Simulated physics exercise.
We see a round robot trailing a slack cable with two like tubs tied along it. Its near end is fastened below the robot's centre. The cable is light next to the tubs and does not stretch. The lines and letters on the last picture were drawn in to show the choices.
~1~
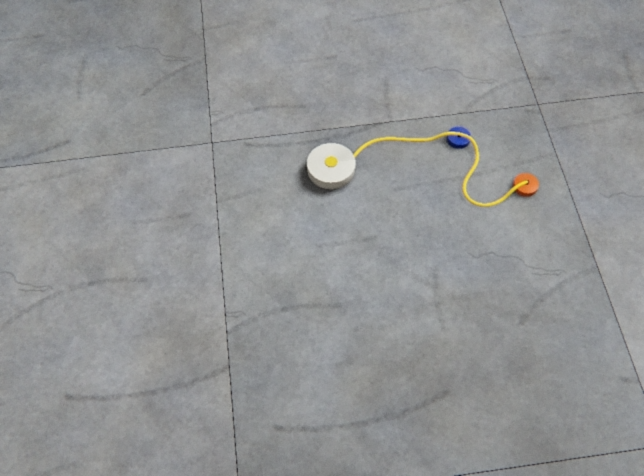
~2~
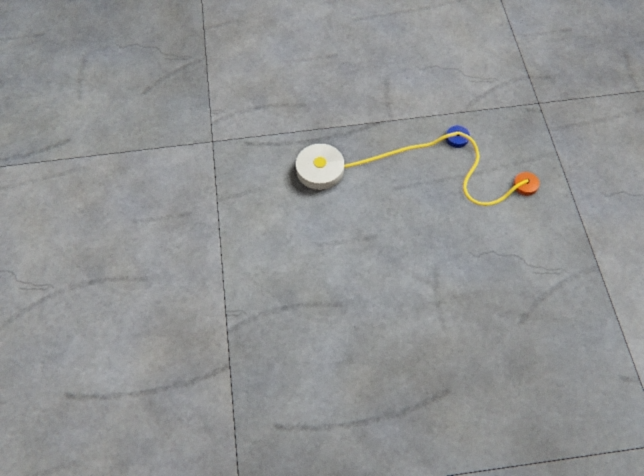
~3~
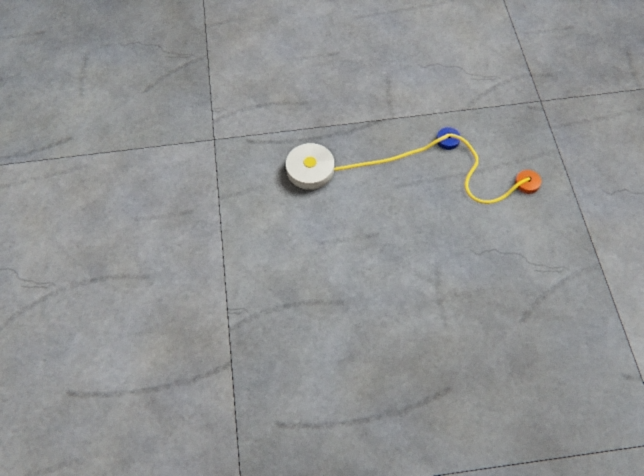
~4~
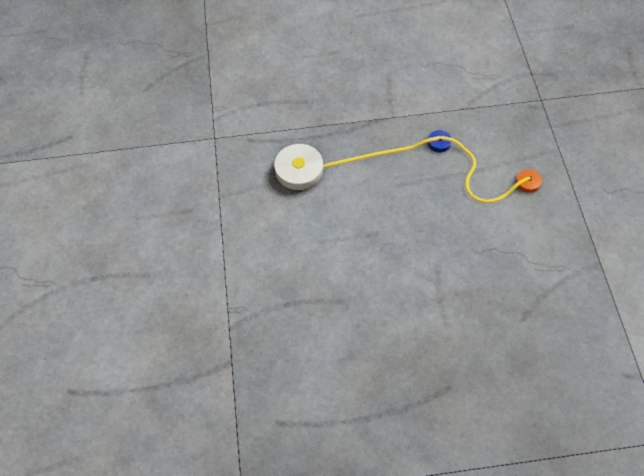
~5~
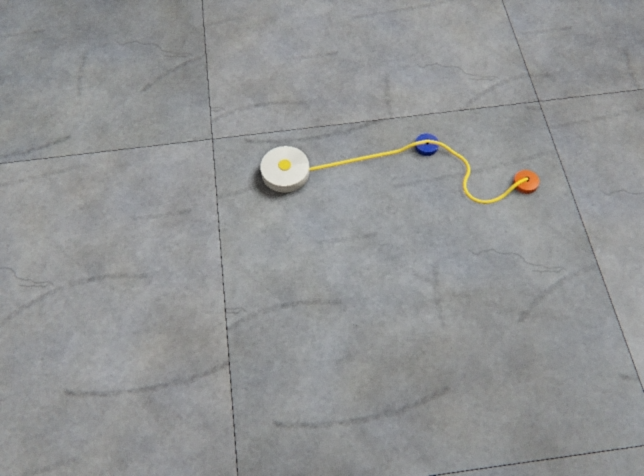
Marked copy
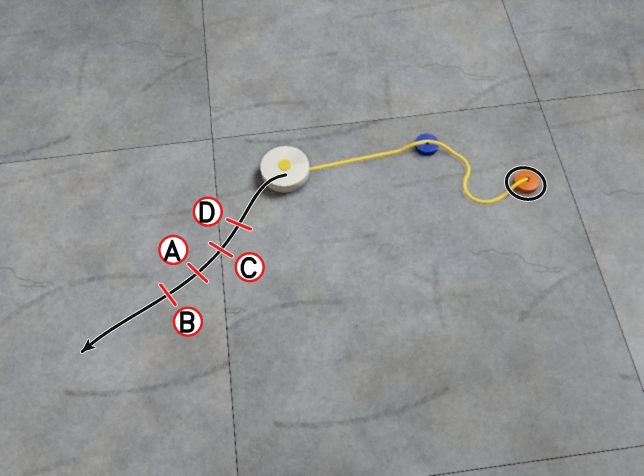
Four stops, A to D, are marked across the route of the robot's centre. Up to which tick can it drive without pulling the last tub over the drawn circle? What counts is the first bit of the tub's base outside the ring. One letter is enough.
Stop at D.
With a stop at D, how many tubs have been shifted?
One.
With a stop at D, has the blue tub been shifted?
Yes.
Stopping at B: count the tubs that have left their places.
Two.
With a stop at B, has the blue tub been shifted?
Yes.
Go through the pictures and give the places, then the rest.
Blue tub (459, 137); robot (331, 167); orange tub (526, 184), in the first picture.
Robot (320, 167); blue tub (458, 136); orange tub (527, 183), in the second picture.
Robot (310, 167); blue tub (449, 138); orange tub (529, 181), in the third picture.
Robot (299, 168); blue tub (440, 140); orange tub (529, 180), in the fourth picture.
Robot (285, 170); blue tub (427, 144); orange tub (527, 181), in the fifth picture.
On the copy, A at (198, 273); B at (168, 295); C at (221, 250); D at (239, 224); the ring at (526, 183); the route from (286, 175) via (201, 270) to (82, 352).
On D. First, robot (263, 181); orange tub (527, 181); blue tub (405, 150).
Then, robot (248, 202); orange tub (527, 181); blue tub (386, 157).
Finally, robot (238, 220); orange tub (527, 181); blue tub (373, 165); the ringed tub at the far end is still in its ring.
By contrast, A drags the last tub to (488, 181); B drags the last tub to (459, 186); C drags the last tub to (511, 180).
